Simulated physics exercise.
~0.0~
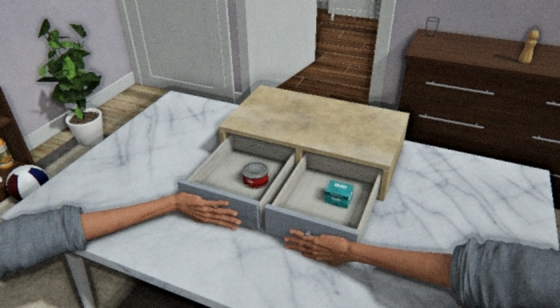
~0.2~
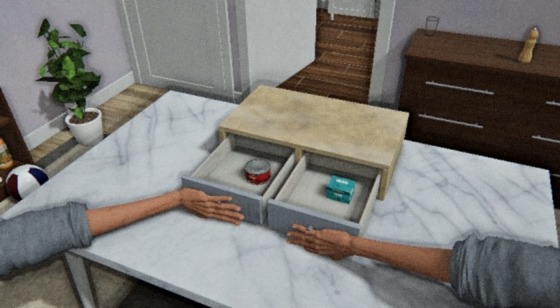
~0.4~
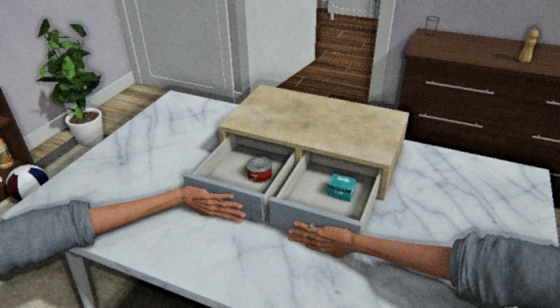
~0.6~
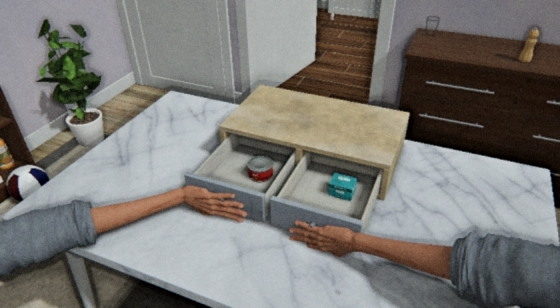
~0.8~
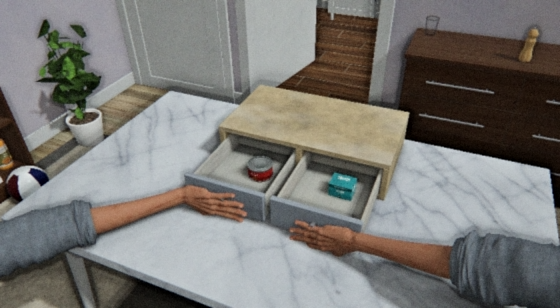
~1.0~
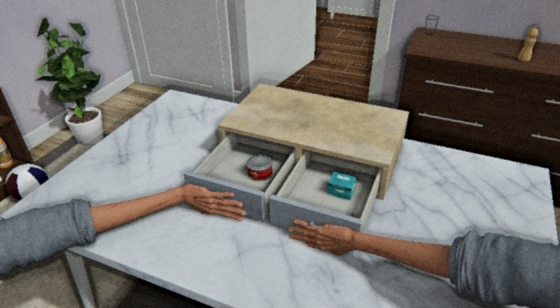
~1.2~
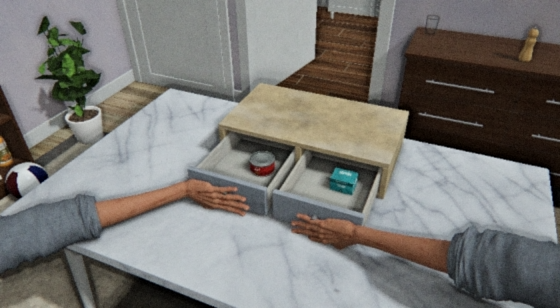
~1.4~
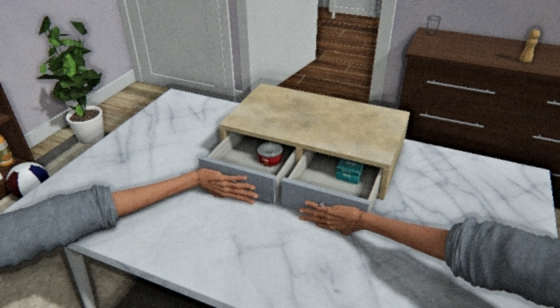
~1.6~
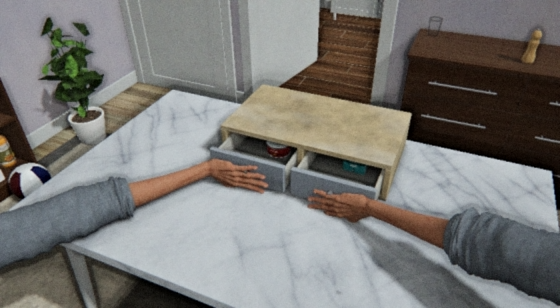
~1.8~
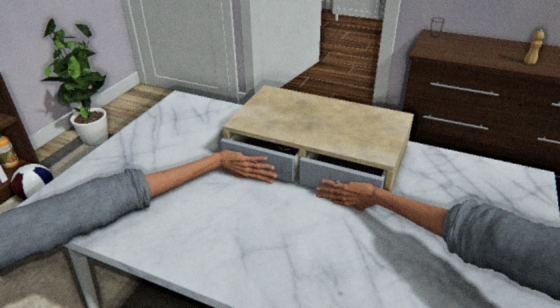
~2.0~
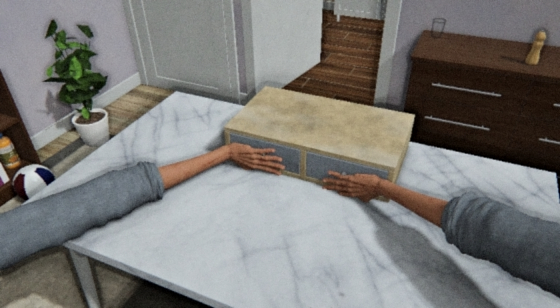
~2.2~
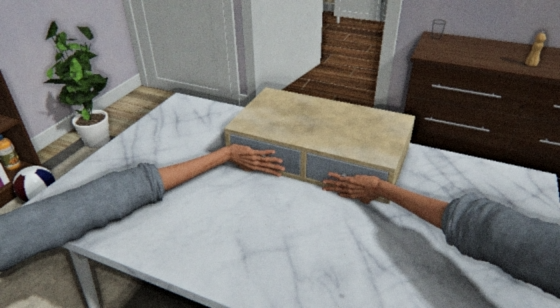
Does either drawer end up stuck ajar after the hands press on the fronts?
No, neither one stays ajar. The left drawer and the right drawer both slide all the way in and shut flush.
